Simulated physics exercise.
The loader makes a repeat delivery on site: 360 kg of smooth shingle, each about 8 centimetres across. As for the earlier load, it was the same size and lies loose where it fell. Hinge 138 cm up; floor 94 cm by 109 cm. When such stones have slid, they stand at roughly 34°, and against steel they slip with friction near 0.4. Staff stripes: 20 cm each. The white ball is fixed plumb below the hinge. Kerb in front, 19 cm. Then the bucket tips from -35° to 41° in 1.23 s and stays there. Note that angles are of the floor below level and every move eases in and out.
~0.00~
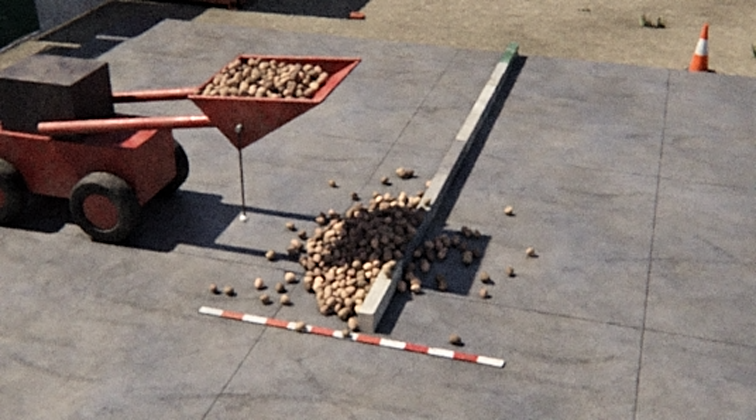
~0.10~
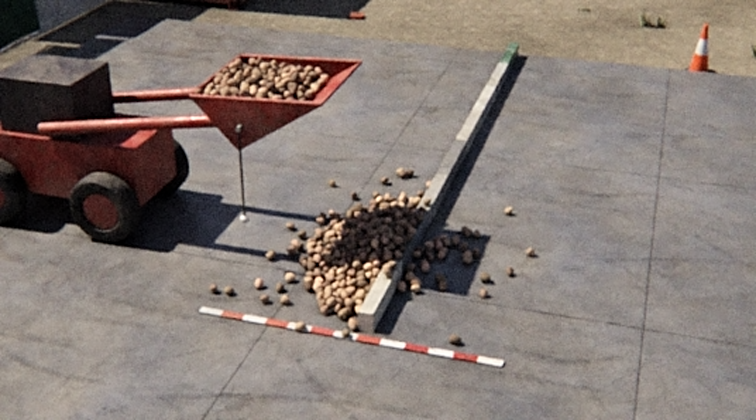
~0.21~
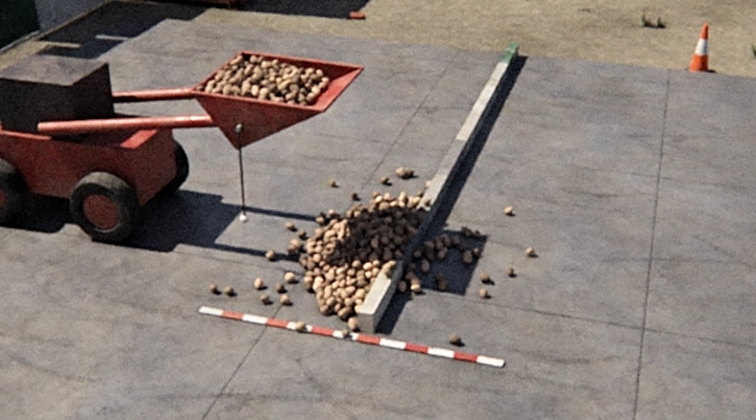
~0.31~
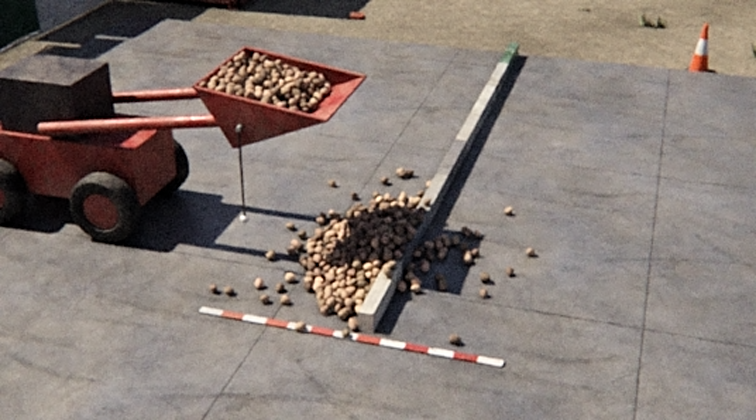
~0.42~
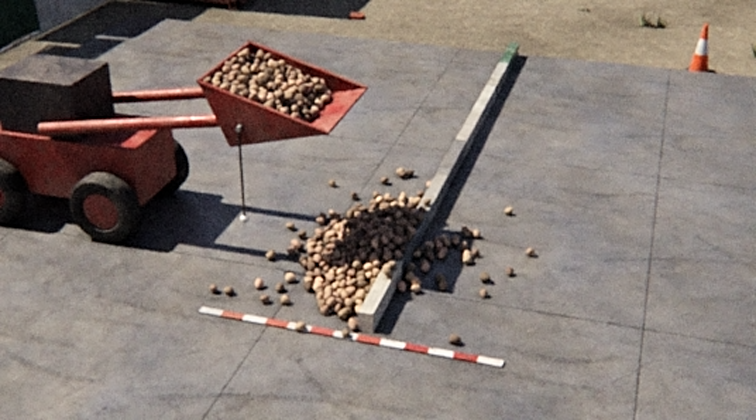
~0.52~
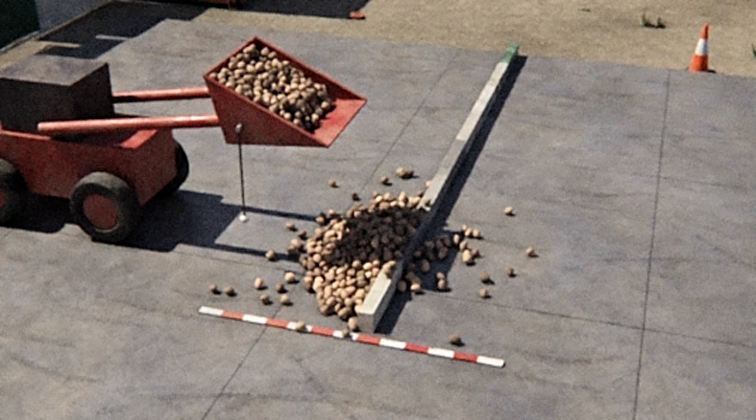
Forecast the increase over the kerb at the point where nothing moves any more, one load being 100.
I would say 8 per cent.
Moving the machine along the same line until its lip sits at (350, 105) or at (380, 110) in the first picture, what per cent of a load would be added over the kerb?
Case one about 35 %, case two about 80 %.
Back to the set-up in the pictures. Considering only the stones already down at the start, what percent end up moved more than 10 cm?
Roughly 20 percent.
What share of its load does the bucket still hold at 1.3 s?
Close to 45 in a hundred.
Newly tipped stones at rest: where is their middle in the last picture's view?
Their centre ends up near (357, 234).
After 0.9 s the floor is at 29°; in per cent of one load, 100 in the bucket, 93 on this side of the kerb, 7 over the kerb; the foremost stones are at (490, 268).
After 1.3 s the floor is at 41°; in per cent of one load, 46 in the bucket, 147 on this side of the kerb, 7 over the kerb; the foremost stones are at (490, 268).
After 1.7 s the floor is at 41°; in per cent of one load, 3 in the bucket, 188 on this side of the kerb, 9 over the kerb; the foremost stones are at (490, 268).
After 4.3 s the floor is at 41°; in per cent of one load, 0 in the bucket, 186 on this side of the kerb, 15 over the kerb; the foremost stones are at (538, 267). Net gain over the kerb, 8.
